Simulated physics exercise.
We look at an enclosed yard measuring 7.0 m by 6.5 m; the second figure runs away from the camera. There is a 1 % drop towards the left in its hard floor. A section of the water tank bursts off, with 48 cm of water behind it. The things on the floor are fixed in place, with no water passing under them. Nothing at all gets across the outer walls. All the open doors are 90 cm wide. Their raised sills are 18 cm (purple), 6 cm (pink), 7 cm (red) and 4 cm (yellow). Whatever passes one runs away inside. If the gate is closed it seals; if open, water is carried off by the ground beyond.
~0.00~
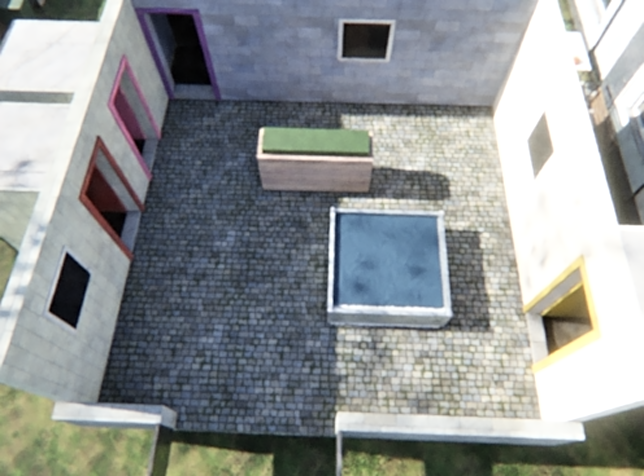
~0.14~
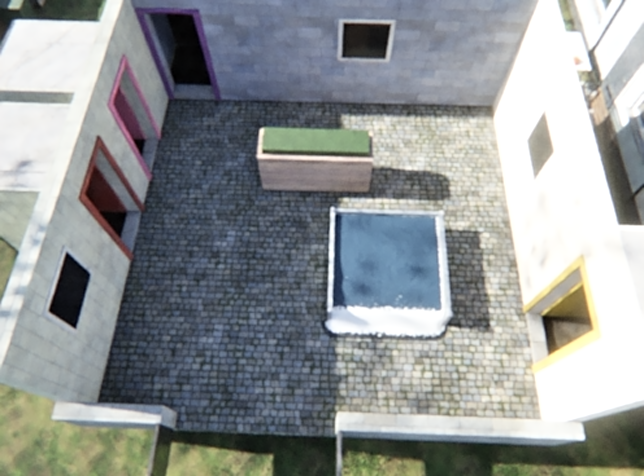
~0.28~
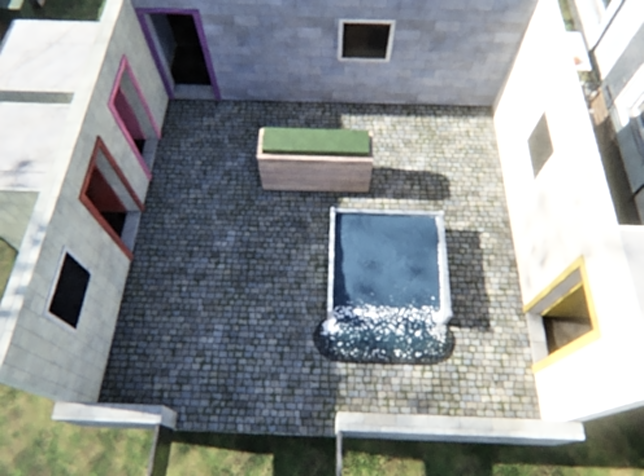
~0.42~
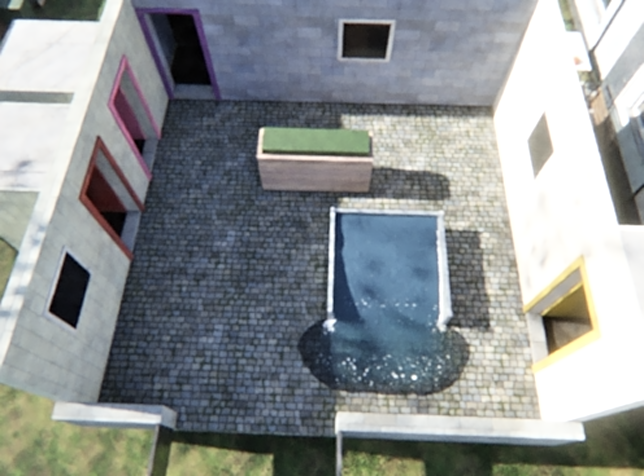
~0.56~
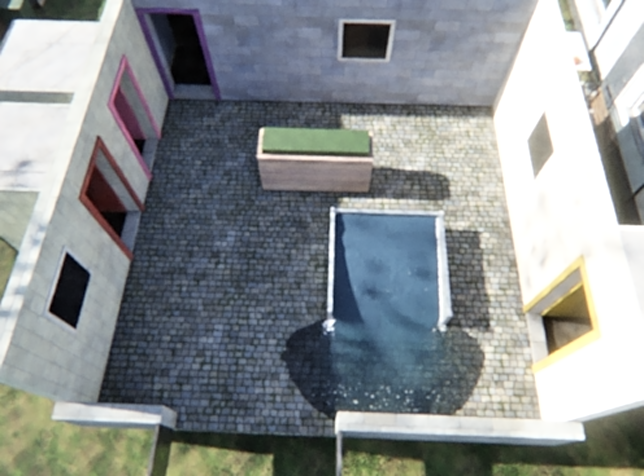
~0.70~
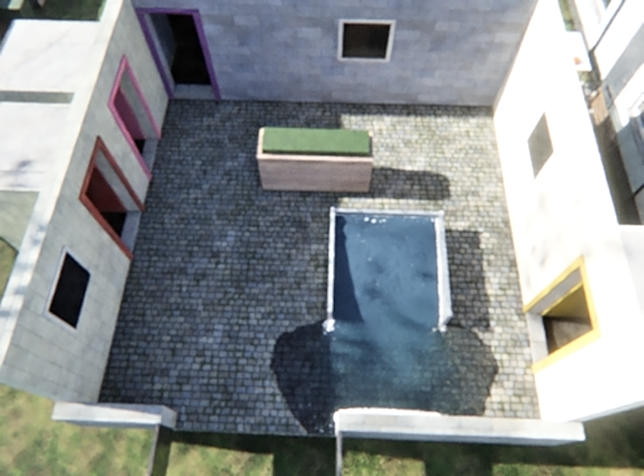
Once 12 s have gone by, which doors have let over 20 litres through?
Taking each door: The purple door has not let over 20 litres through; the pink door has not let over 20 litres through; the red door has not let over 20 litres through; the yellow door has let over 20 litres through.
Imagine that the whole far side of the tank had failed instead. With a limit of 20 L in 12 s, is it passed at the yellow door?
Note: Yellow door, short of the mark.
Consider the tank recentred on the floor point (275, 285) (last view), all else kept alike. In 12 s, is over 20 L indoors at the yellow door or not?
So the yellow door keeps within it.
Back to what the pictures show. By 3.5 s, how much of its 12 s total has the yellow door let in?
Fraction in by then: Around 35 per cent.
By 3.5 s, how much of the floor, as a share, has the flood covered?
Wet share: Near 35 percent.
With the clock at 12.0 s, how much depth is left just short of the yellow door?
About 1.0 cm.
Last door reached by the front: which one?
The purple door.
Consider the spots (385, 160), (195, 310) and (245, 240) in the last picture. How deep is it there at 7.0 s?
Approximately 1, 1 and 0 centimetres, going through them in turn.
After 1.4 s water covers 15 % of the floor and is deepest (34 cm) near (382, 419); purple door not reached, pink door not reached, red door not reached, yellow door not reached.
After 2.2 s water covers 15 % of the floor and is deepest (32 cm) near (534, 425); purple door not reached, pink door not reached, red door not reached, yellow door 5 cm at the sill, 0 L in.
After 3.5 s water covers 35 % of the floor and is deepest (20 cm) near (511, 424); purple door not reached, pink door not reached, red door not reached, yellow door 10 cm at the sill, 18 L in.
After 7.0 s water covers 60 % of the floor and is deepest (8 cm) near (444, 109); purple door not reached, pink door 2 cm at the sill, 0 L in, red door 4 cm at the sill, 0 L in, yellow door 4 cm at the sill, 51 L in.
After 12.0 s water covers 75 % of the floor and is deepest (8 cm) near (159, 143); purple door 6 cm at the sill, 0 L in, pink door 4 cm at the sill, 0 L in, red door 3 cm at the sill, 0 L in, yellow door 1 cm at the sill, 52 L in.
